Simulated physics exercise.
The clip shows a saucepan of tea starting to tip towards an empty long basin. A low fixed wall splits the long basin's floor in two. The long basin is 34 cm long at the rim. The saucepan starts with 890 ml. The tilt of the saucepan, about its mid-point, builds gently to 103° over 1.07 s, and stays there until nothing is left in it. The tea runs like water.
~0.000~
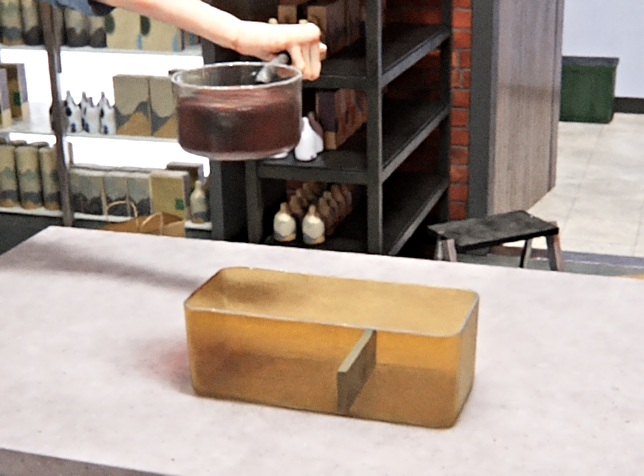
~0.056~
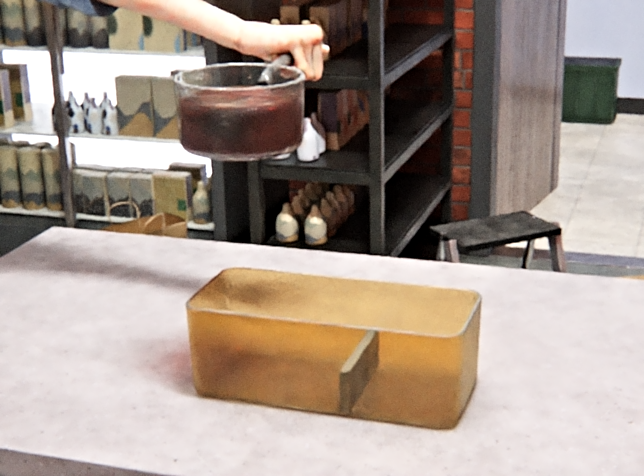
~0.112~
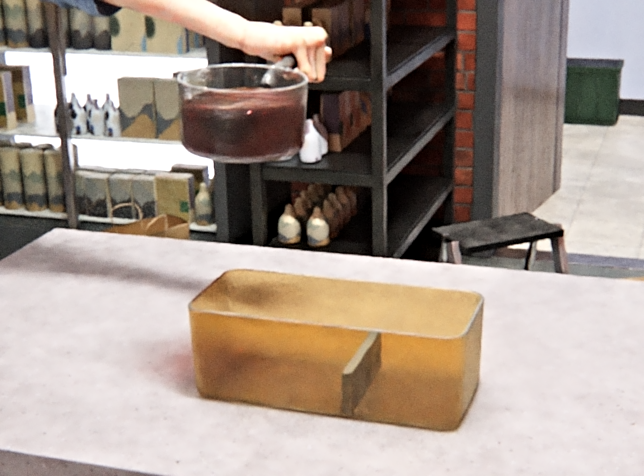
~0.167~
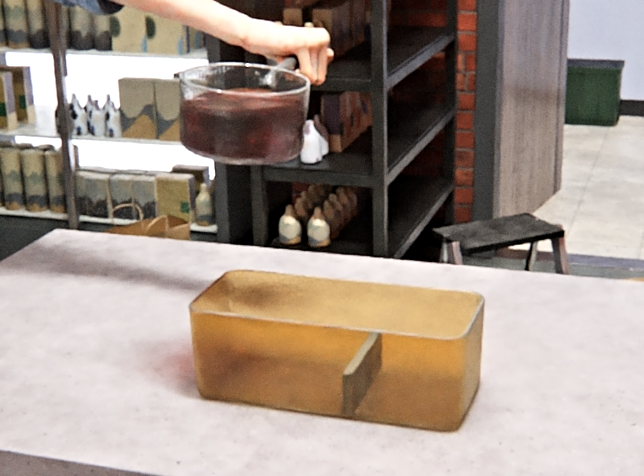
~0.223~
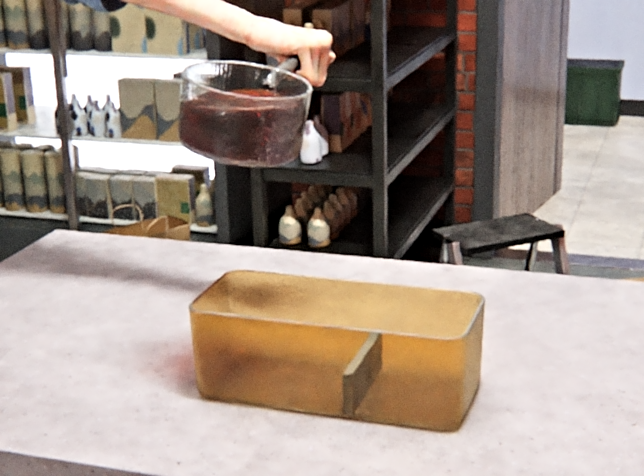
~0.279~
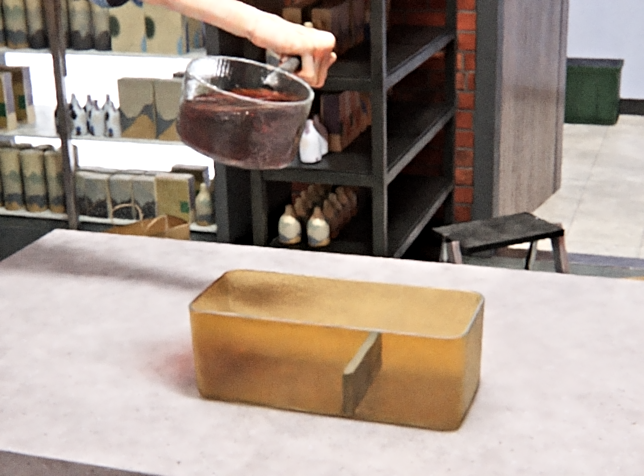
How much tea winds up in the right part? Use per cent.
Roughly 61 per cent is past the wall.
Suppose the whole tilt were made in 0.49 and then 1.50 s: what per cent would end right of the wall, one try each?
In turn about 40 and 65 per cent.
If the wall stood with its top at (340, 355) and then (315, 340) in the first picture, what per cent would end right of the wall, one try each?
In turn about 75 and 95 per cent.
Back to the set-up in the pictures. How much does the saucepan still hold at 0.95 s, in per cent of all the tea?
About 14 per cent.
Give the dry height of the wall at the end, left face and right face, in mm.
Some 42 mm on the left and 22 mm on the right.
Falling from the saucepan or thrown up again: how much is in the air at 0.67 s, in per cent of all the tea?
Some 34 per cent.
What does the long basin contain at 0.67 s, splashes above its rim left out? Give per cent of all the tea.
Near 4 in a hundred.
Then, 0.67 s in, the tilt is 71° and 61 per cent is still to pour, 2 is left of the wall and 2 right of it.
Then, 0.95 s in, the tilt is 100° and 14 per cent is still to pour, 9 is left of the wall and 57 right of it.
Then, 1.25 s in, the tilt is 103° and 1 per cent is still to pour, 33 is left of the wall and 61 right of it.
Then, 1.57 s in, the tilt is 103° and 0 per cent is still to pour, 37 is left of the wall and 61 right of it.
Finally, 37 per cent lies left of the wall, 61 right of it and 2 outside.
